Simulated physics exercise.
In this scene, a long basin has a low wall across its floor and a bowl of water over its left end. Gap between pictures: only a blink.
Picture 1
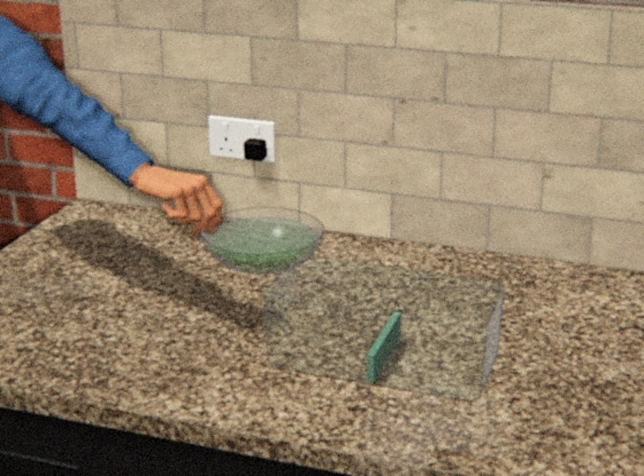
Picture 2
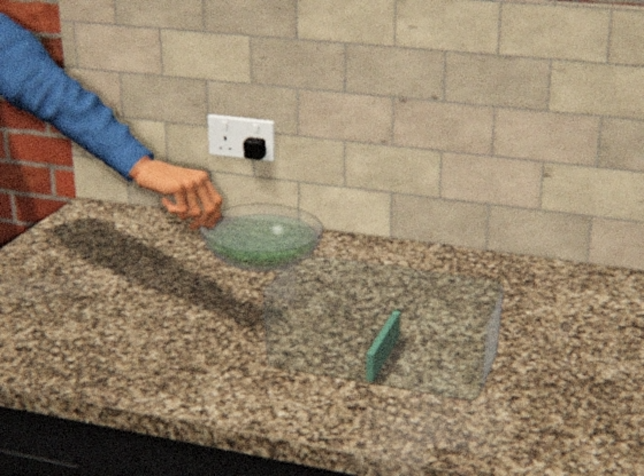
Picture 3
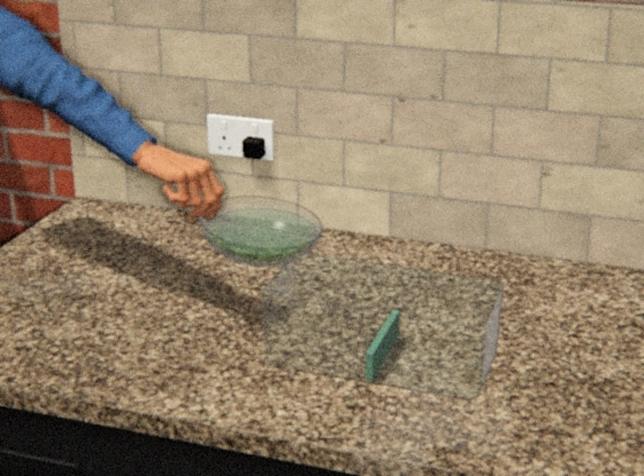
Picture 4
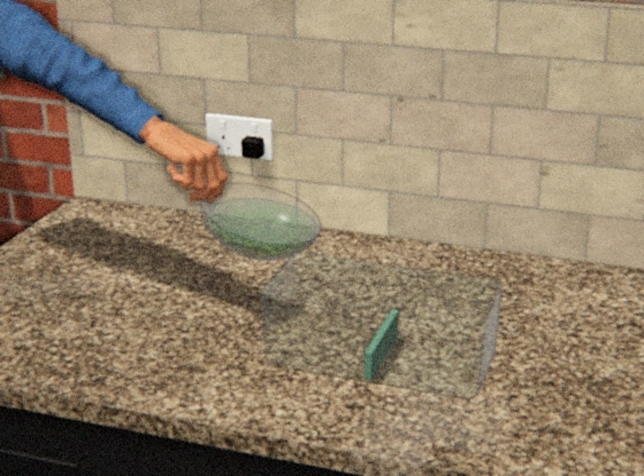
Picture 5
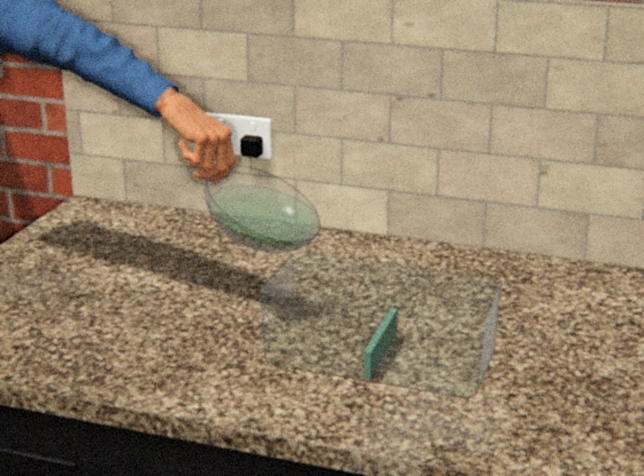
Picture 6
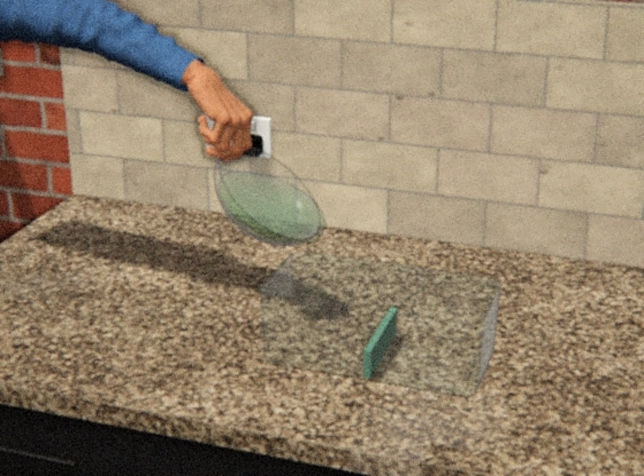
On a speckled stone counter against a tiled wall, a hand in a blue sleeve holds a clear bowl of greenish liquid by the left end of a transparent basin with a low green wall inside. The hand rises and moves right, tilting the bowl steadily until it slants steeply down toward the right.
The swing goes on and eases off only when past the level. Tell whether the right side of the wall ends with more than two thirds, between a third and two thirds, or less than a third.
Midrange share.
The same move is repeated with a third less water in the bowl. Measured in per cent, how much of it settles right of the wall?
About 55 in a hundred.
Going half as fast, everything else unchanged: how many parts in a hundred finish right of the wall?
About 50 %.
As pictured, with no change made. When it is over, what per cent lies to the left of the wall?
About 35 per cent.
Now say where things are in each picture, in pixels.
The first picture shows tilt 0°; pouring edge (320, 238); surface from (212, 229) to (318, 244); the long basin's rim runs from (280, 276) to (496, 307); the wall's top is at (385, 334).
The second picture shows tilt 2°; pouring edge (320, 237); surface from (211, 226) to (317, 241).
The third picture shows tilt 7°; pouring edge (319, 237); surface from (211, 219) to (317, 238).
The fourth picture shows tilt 16°; pouring edge (317, 236); surface from (212, 206) to (317, 234).
The fifth picture shows tilt 26°; pouring edge (316, 235); surface from (215, 191) to (308, 223); 2 per cent is over the edge.
The sixth picture shows tilt 39°; pouring edge (315, 235); surface from (224, 174) to (298, 211); 8 per cent is over the edge.
A moment on, the bowl is tipped right over and 2 per cent is still to pour, 32 is left of the wall and 11 right of it.
Next, the bowl is tipped right over and 0 per cent is still to pour, 25 is left of the wall and 61 right of it.
Then the bowl is tipped right over and 1 per cent is still to pour, 26 is left of the wall and 45 right of it.
Later the bowl is tipped right over and 0 per cent is still to pour, 35 is left of the wall and 58 right of it.
At rest 35 per cent lies left of the wall, 58 right of it and 7 outside.
